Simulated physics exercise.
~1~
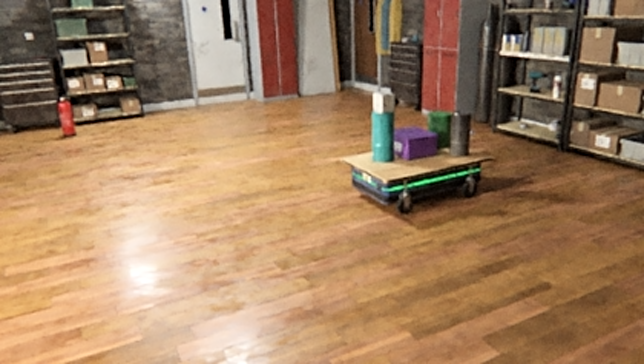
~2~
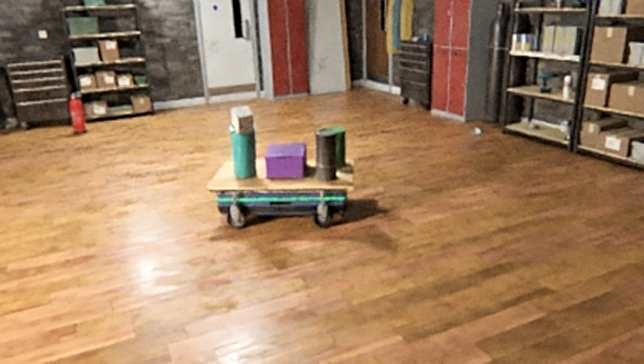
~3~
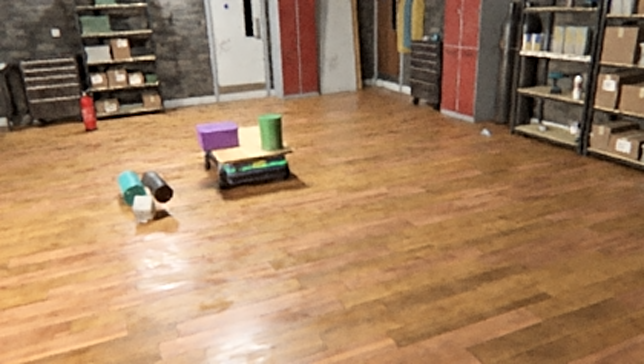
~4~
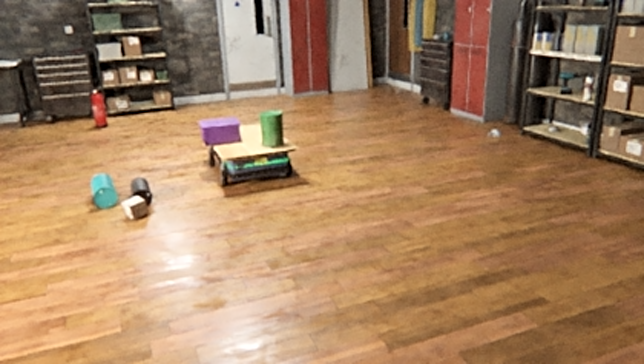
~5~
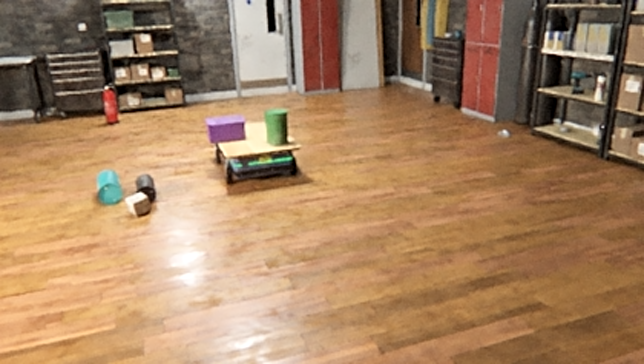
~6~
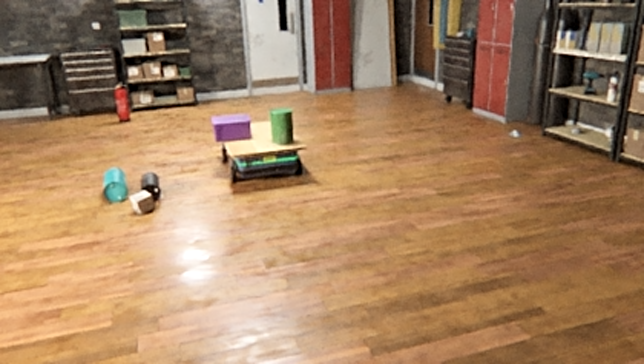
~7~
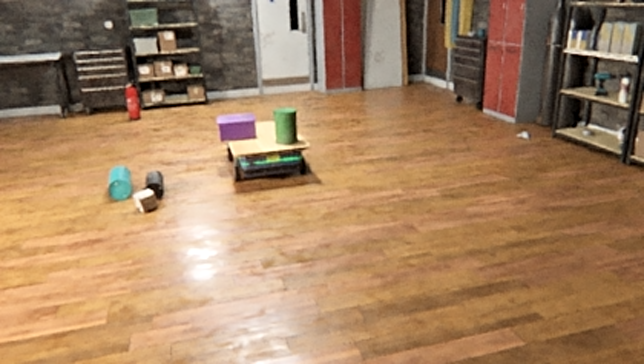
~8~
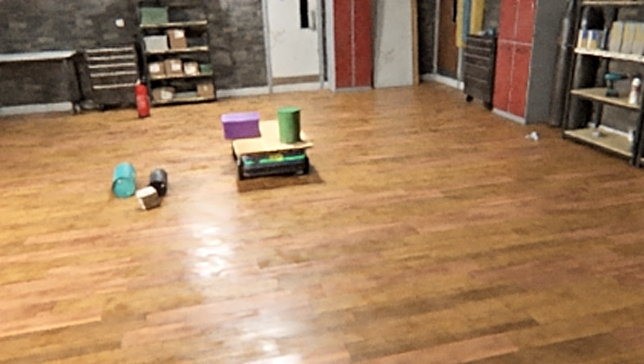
The video shows a low cart carrying containers leftward across a wooden floor and turning as a white box, a turquoise canister and a black canister tumble off. It stops with the purple tote and green pail still aboard, the fallen items lying on the floor to its left.
